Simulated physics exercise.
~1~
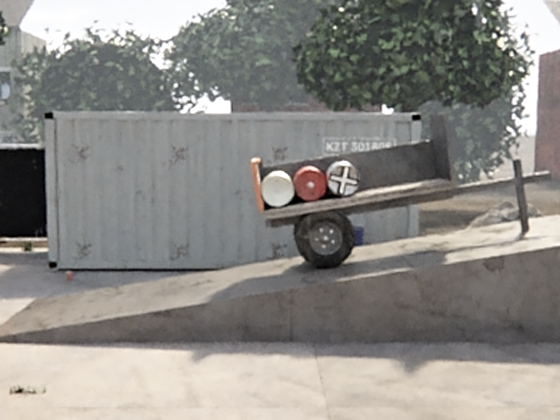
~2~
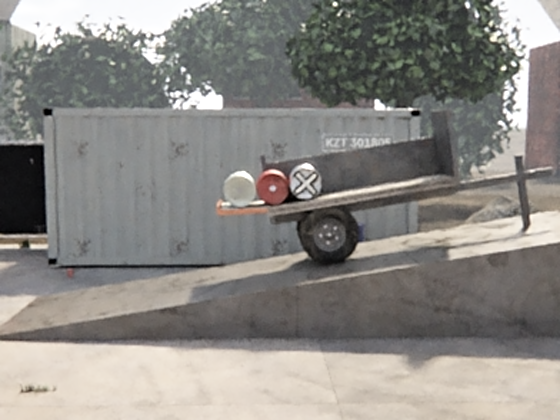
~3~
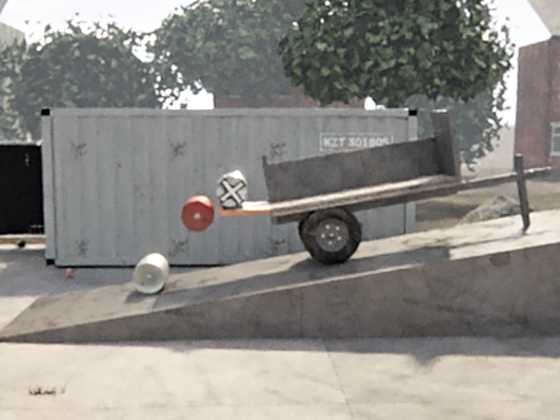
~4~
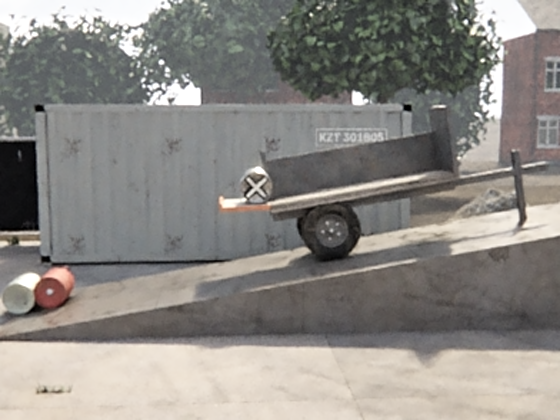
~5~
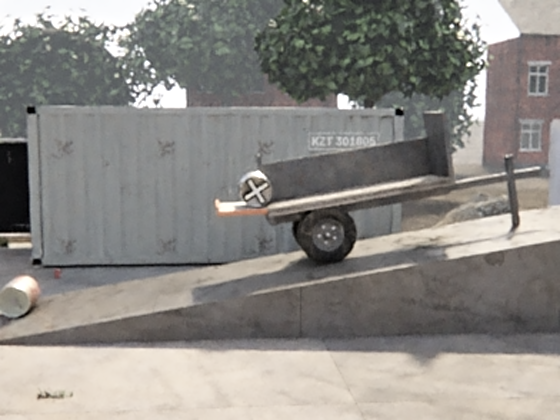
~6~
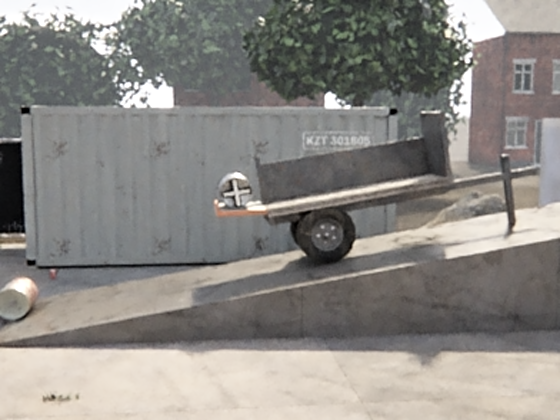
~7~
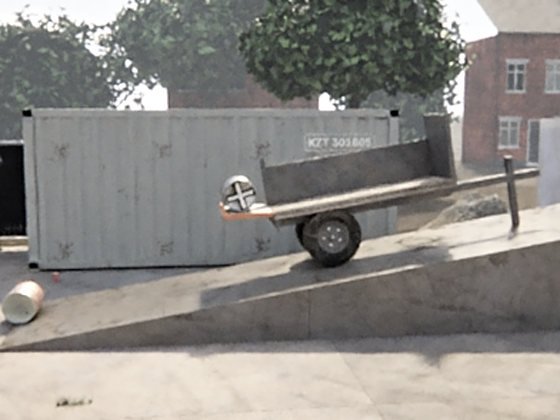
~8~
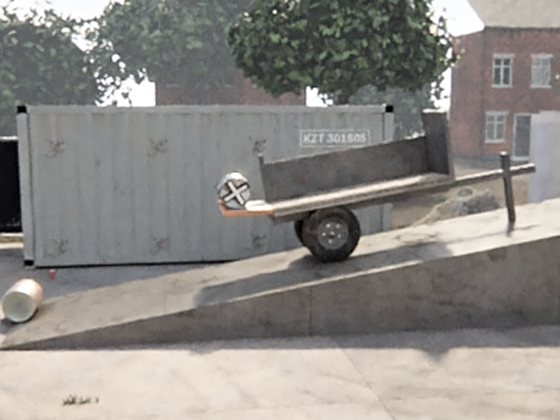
To begin with, three kegs, one pale, one red and one marked with a cross, sit side by side behind the raised tailgate of a trailer parked nose-up on a ramp, with a grey container behind. The tailgate drops open and the kegs roll left onto it. The pale one goes over the edge first and lands on the ramp, and the red one follows. Both roll down to the left, while the crossed keg rolls back a little, then left again. Finally the red keg lies at the foot of the ramp, and the crossed one rests on the lowered gate.
